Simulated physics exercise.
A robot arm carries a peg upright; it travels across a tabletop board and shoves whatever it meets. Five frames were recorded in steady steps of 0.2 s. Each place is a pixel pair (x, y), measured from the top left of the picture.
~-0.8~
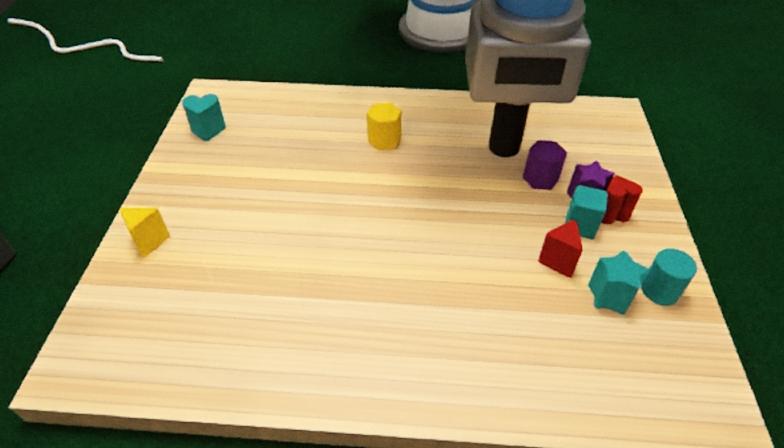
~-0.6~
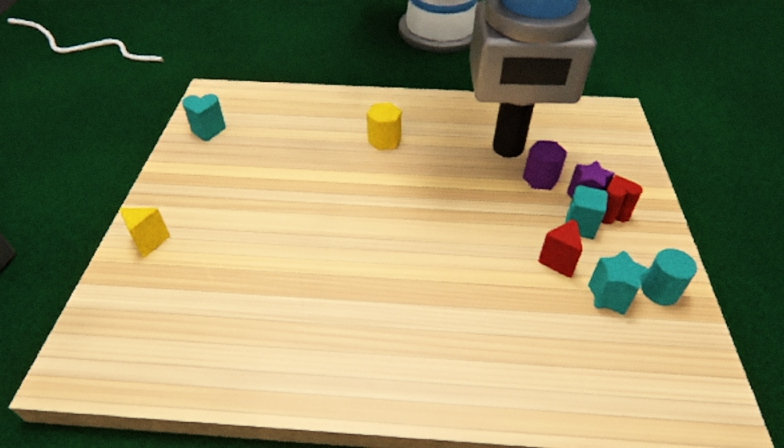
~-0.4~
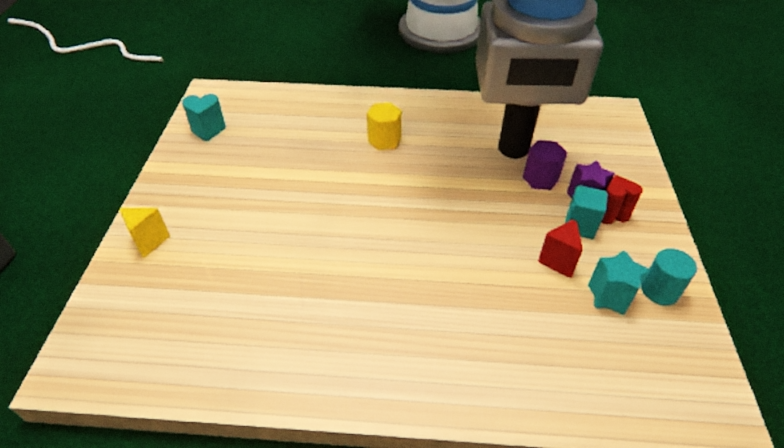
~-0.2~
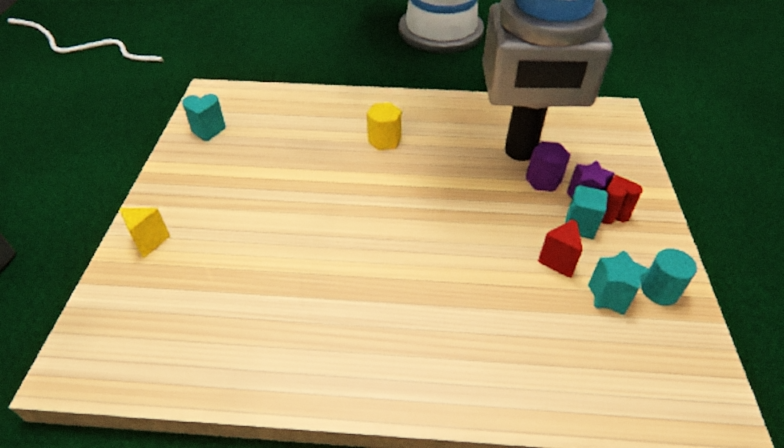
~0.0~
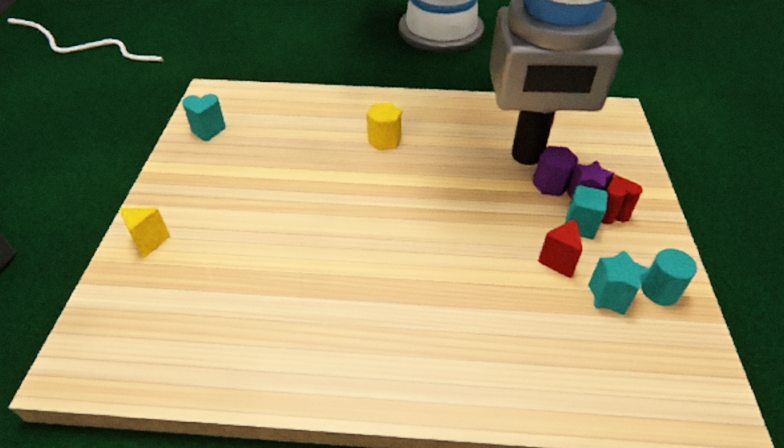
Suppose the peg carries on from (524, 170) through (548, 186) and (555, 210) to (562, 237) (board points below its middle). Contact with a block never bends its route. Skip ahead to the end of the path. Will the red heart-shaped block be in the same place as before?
Final answer: No.
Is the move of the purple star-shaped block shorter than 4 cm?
No - that is not the case.
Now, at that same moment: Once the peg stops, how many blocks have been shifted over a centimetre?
Going by the path, three or more blocks will move.
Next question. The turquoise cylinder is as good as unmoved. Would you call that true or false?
True
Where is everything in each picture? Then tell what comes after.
The first frame shows lower end of the peg (504, 149), tops of blocks, purple hexagon (549, 150), red triangular piece (568, 234), turquoise square (591, 198), purple star-shaped block (595, 172), red heart-shaped block (624, 186), turquoise cylinder (677, 262).
The second frame shows peg (508, 149), blocks as before.
The third frame shows peg (513, 150), blocks as before.
The fourth frame shows peg (520, 152), purple hexagon (552, 152).
The fifth frame shows peg (527, 156), purple hexagon (560, 156), red triangular piece (568, 234), turquoise square (591, 198), purple star-shaped block (595, 172), red heart-shaped block (624, 186), turquoise cylinder (677, 262).
One third of the way, peg (552, 173); purple hexagon (587, 174); turquoise square (594, 201), turned 15° clockwise; purple star-shaped block (625, 187); red heart-shaped block (655, 198).
Two thirds of the way, peg (560, 198); purple hexagon (603, 190), turned 50° anticlockwise; turquoise square (612, 218), turned 50° clockwise; purple star-shaped block (642, 194), turned 15° anticlockwise; red heart-shaped block (673, 204), turned 15° anticlockwise.
At the end, peg (567, 223); purple hexagon (606, 195), turned 75° anticlockwise; red triangular piece (568, 236); turquoise square (616, 220), turned 65° clockwise; purple star-shaped block (642, 194), turned 15° anticlockwise; red heart-shaped block (673, 204), turned 15° anticlockwise; turquoise cylinder not moved.
